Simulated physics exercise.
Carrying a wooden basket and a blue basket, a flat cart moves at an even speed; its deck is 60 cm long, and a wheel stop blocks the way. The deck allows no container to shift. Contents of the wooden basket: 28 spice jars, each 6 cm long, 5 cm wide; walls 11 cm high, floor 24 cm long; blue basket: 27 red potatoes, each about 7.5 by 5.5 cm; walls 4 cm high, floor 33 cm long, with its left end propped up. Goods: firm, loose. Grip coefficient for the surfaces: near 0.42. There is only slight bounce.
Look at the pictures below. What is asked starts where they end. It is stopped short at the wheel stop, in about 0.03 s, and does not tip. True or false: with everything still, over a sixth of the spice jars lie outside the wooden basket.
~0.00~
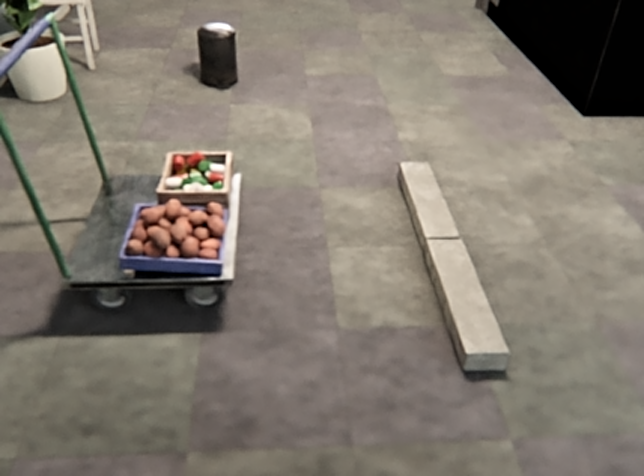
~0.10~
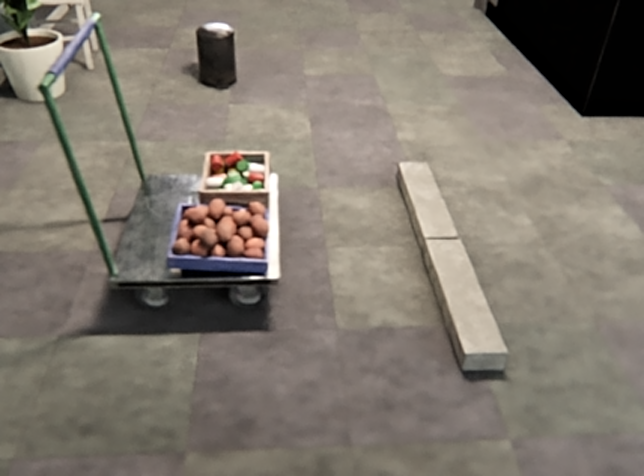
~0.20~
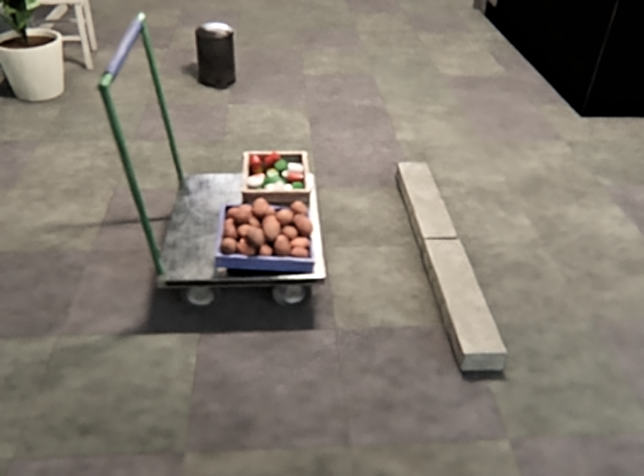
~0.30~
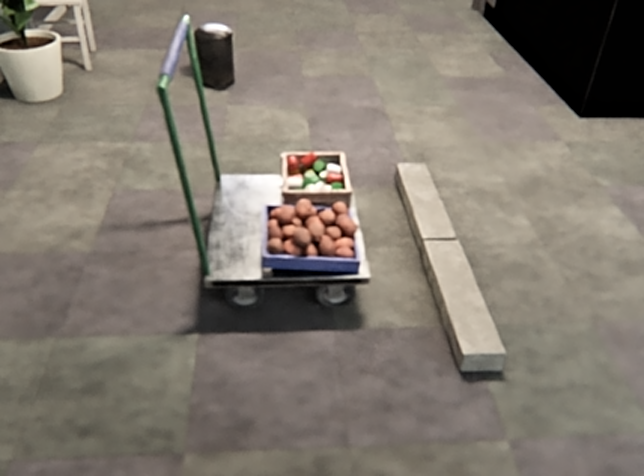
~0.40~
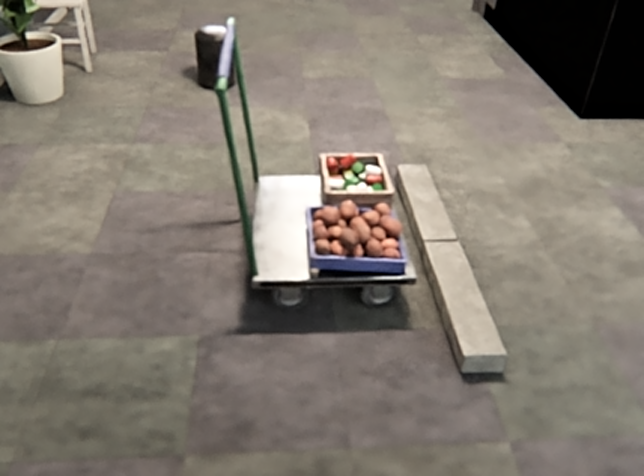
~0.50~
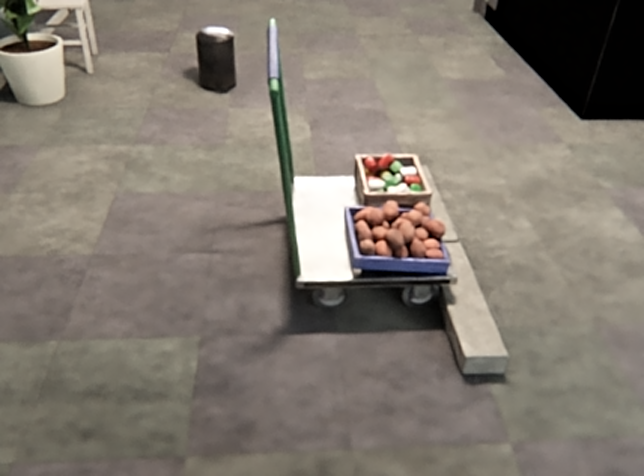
False.
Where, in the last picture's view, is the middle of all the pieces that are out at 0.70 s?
The centre sits near pixel (450, 215).
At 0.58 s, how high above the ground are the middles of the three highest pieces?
On average they sit about 46 cm high.
After 0.58 s, 2 of 28 out of the wooden basket and 1 of 27 out of the blue basket.
After 0.70 s, 2 of 28 out of the wooden basket and 4 of 27 out of the blue basket.
After 0.93 s, 2 of 28 out of the wooden basket and 7 of 27 out of the blue basket.
Outcome (at 1.43 s), 2 of 28 out of the wooden basket and 7 of 27 out of the blue basket. Asked share, 2 of 28, 7 per cent.
